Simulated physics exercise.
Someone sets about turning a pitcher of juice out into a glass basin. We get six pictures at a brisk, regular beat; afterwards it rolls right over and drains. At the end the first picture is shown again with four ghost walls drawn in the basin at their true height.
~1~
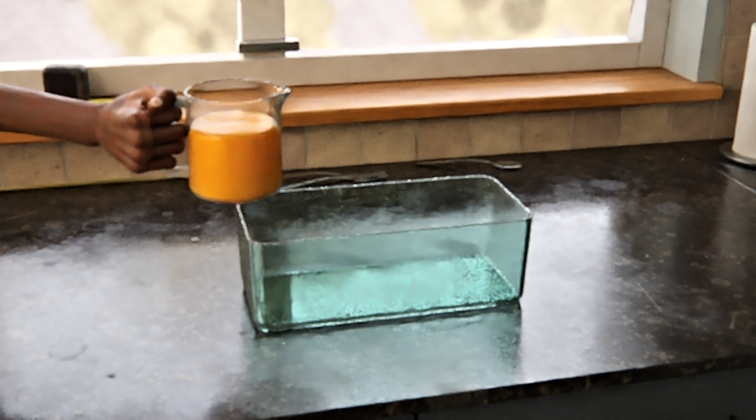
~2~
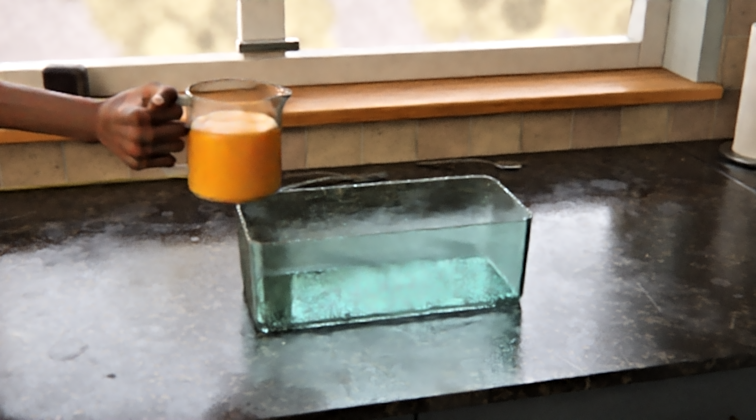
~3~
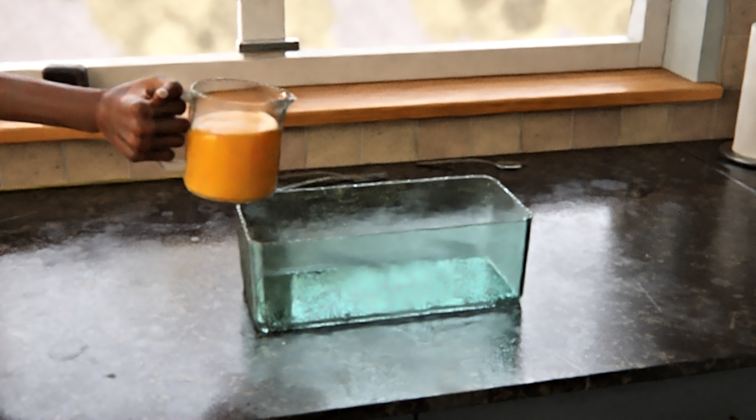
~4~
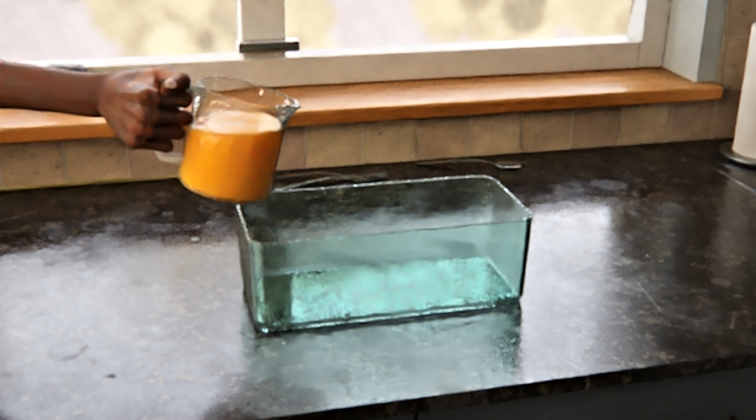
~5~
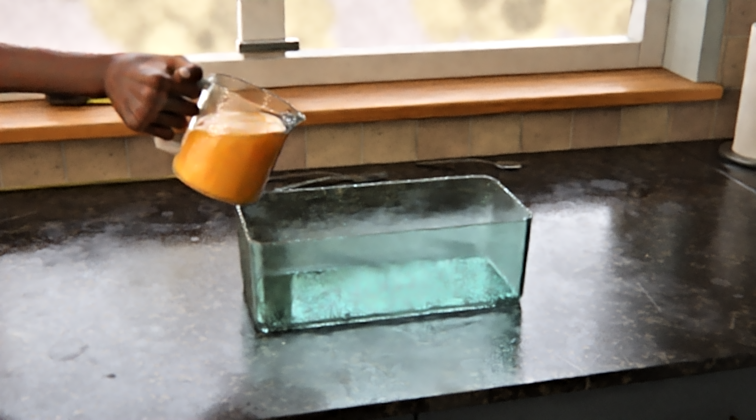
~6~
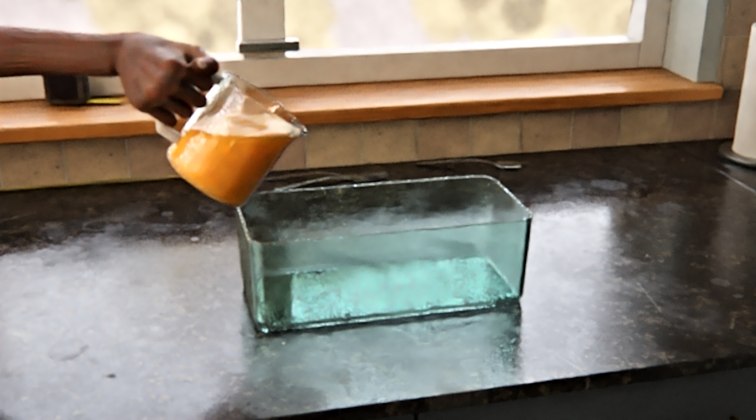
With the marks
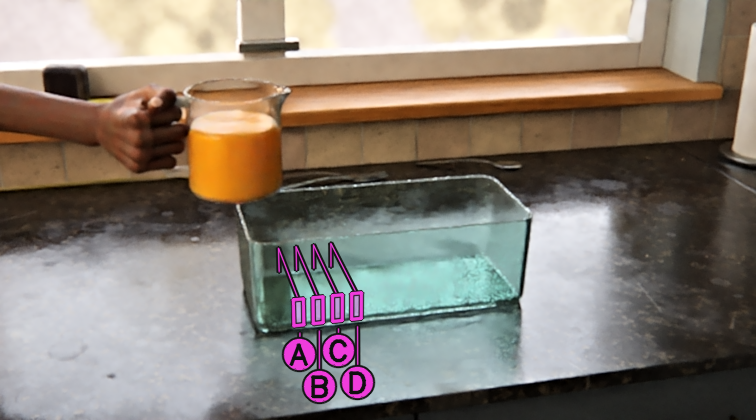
On a dark countertop, a hand steadily tilts a pitcher of orange juice rightward above a glass basin.
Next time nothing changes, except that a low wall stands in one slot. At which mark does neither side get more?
D is best.
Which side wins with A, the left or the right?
The right one.
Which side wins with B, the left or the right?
The right side.
On the marked copy, A at (299, 332); B at (319, 330); C at (338, 328); D at (357, 326).
If A is chosen, about 5 % ends left of the wall and 95 % right of it.
If B is chosen, about 4 % ends left of the wall and 96 % right of it.
If C is chosen, about 15 % ends left of the wall and 85 % right of it.
If D is chosen, about 52 % ends left of the wall and 47 % right of it.
